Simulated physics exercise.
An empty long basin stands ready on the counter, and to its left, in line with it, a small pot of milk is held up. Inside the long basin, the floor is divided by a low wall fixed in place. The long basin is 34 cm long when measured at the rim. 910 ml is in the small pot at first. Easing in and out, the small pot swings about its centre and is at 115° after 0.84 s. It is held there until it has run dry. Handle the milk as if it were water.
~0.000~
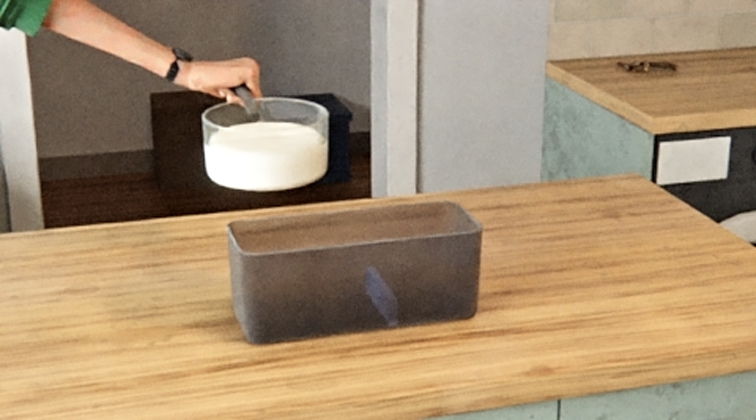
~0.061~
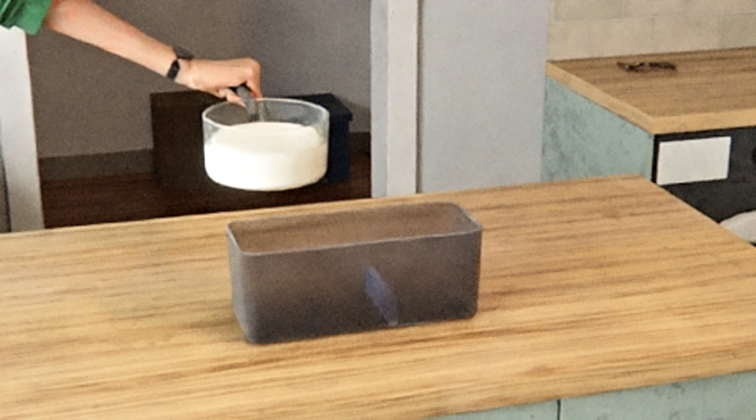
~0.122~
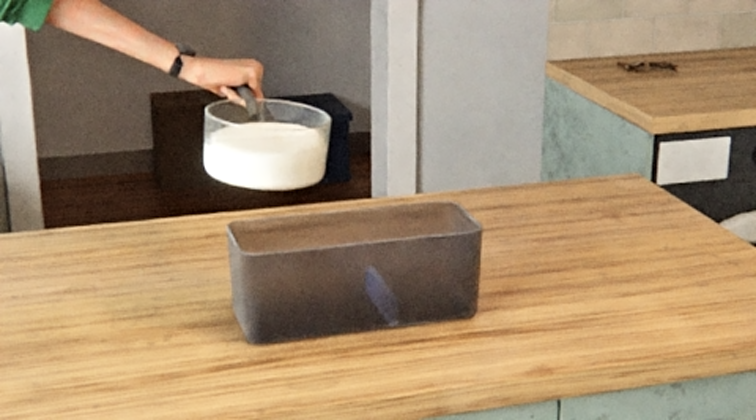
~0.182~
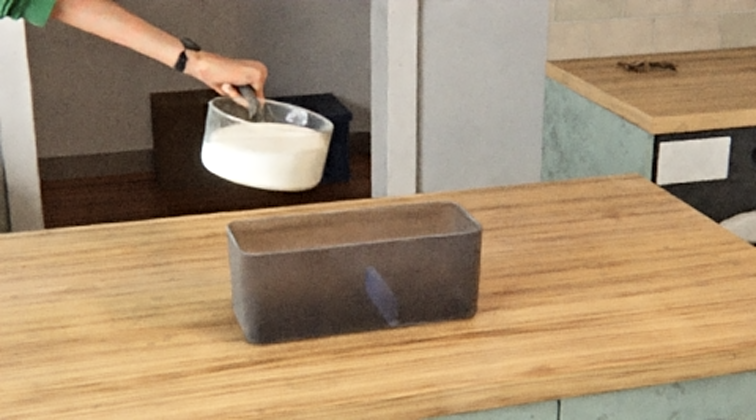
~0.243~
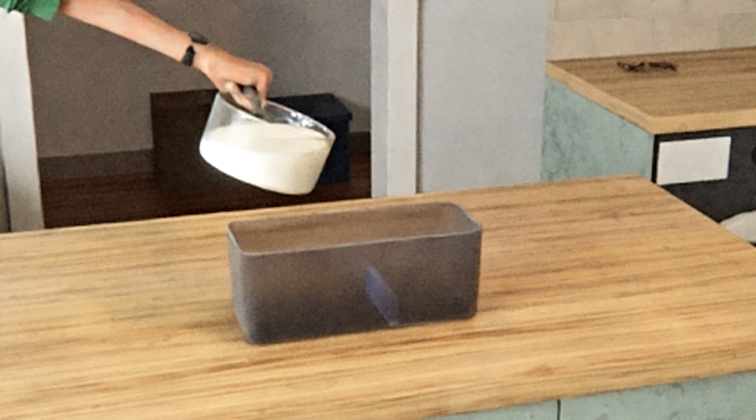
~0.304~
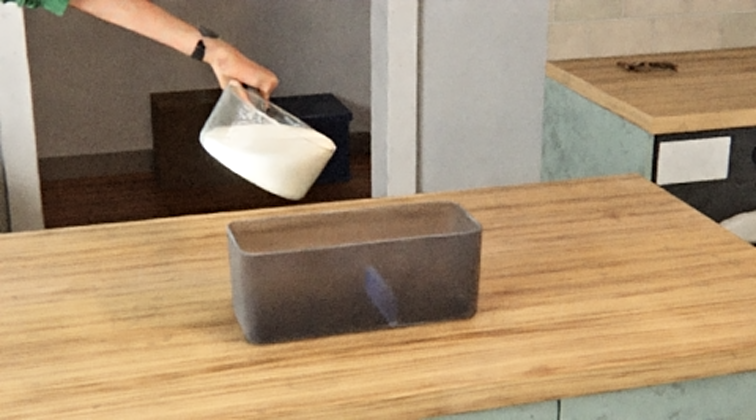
The video shows a hand holding a small clear pot of milk above a wooden counter, to the left of a long dark basin; the pot stays nearly level at first, then the hand tilts it steadily to the right.
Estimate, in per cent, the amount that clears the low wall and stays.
Roughly 20 percent.
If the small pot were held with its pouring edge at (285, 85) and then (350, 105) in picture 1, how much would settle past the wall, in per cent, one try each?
The first try gives around 20 percent, the second around 40 percent.
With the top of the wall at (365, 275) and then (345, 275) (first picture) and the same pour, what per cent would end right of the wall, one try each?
The first try gives 30 percent and the second 60 percent.
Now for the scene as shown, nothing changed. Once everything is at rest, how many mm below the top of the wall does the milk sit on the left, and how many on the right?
Left: Roughly 12 mm; right: Roughly 28 mm.
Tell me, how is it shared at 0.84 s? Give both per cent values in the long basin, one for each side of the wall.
72 on the left and 16 on the right, roughly.
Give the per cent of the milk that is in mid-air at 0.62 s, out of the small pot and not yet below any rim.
About 32 per cent.
Then, 0.62 s in, the tilt is 96° and 28 per cent is still to pour, 33 is left of the wall and 7 right of it.
Then, 0.84 s in, the tilt is 115° and 4 per cent is still to pour, 72 is left of the wall and 16 right of it.
Then, 1.08 s in, the tilt is 115° and 0 per cent is still to pour, 76 is left of the wall and 19 right of it.
Then, 1.34 s in, the tilt is 115° and 0 per cent is still to pour, 76 is left of the wall and 20 right of it.
Finally, 76 per cent lies left of the wall, 20 right of it and 5 outside.
